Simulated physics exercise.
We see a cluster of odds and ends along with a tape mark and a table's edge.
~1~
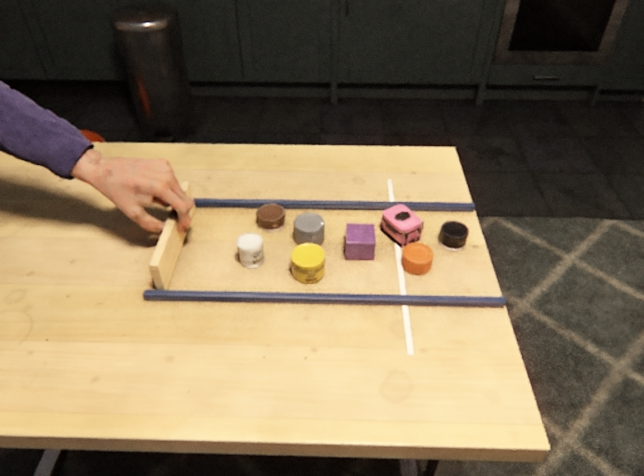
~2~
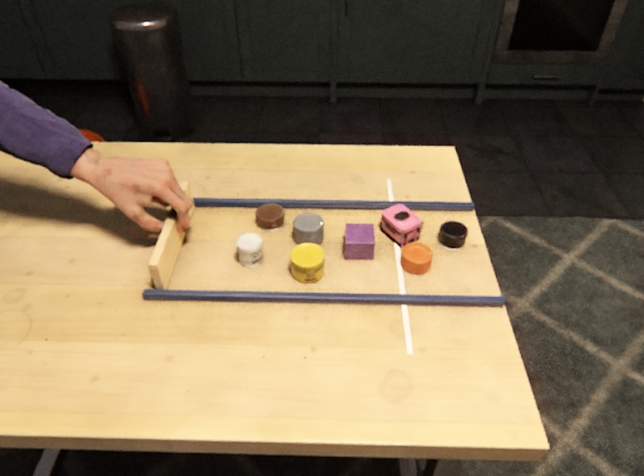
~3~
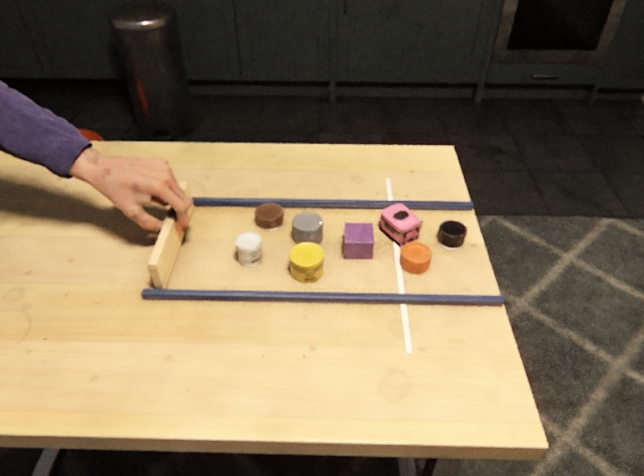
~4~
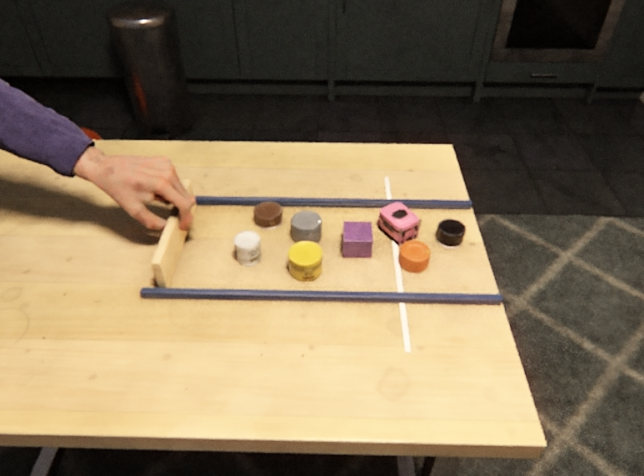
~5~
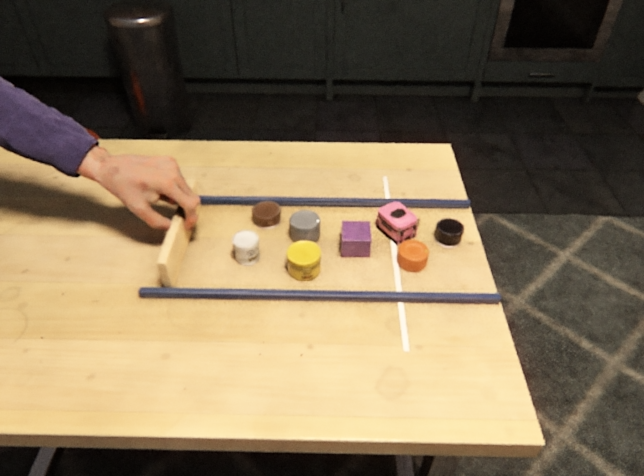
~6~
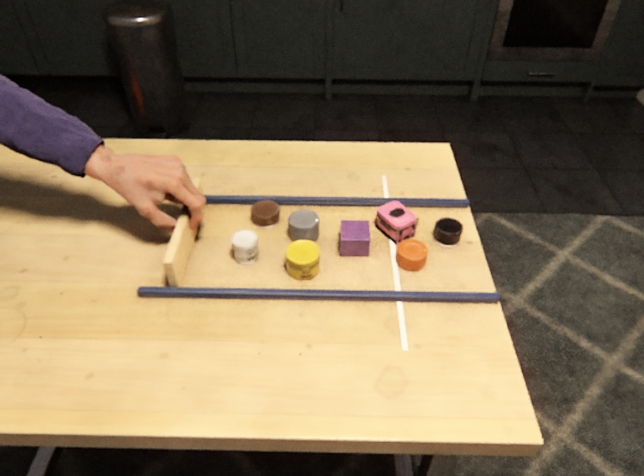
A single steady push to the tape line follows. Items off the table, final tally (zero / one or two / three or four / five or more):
Tally: Nothing.
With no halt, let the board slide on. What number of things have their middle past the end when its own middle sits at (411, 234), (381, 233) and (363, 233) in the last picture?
The numbers past the end are 0, 0 and 0.
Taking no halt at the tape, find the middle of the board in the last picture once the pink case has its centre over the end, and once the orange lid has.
Around (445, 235), then around (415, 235).
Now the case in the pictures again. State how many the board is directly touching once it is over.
The answer is 4.
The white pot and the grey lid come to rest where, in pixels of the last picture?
In order, first (408, 251), then (407, 232).
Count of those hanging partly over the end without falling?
Overhang count: 0.
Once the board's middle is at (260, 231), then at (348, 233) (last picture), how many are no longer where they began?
By then 2, and 7.
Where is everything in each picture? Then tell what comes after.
Black tin (454, 236); orange lid (417, 259); pink case (401, 226); board (175, 233); tape (398, 251), in the first picture.
Orange lid (417, 258); yellow tub (308, 263), in the second picture.
Pink case (400, 224); board (173, 232), in the third picture.
Black tin (451, 234); purple block (357, 240), in the fourth picture.
Orange lid (413, 256); grey lid (305, 228), in the fifth picture.
Black tin (448, 232); orange lid (412, 255); pink case (396, 222); board (186, 230); tape (393, 247), in the sixth picture.
A little later, none off yet; black tin at rest near (448, 232); orange lid at rest near (412, 255); pink case at rest near (396, 222).
Next, none off yet; black tin at rest near (448, 232); orange lid shifted a little near (428, 257); pink case at rest near (404, 220).
When it is over, the number that fall off is zero.
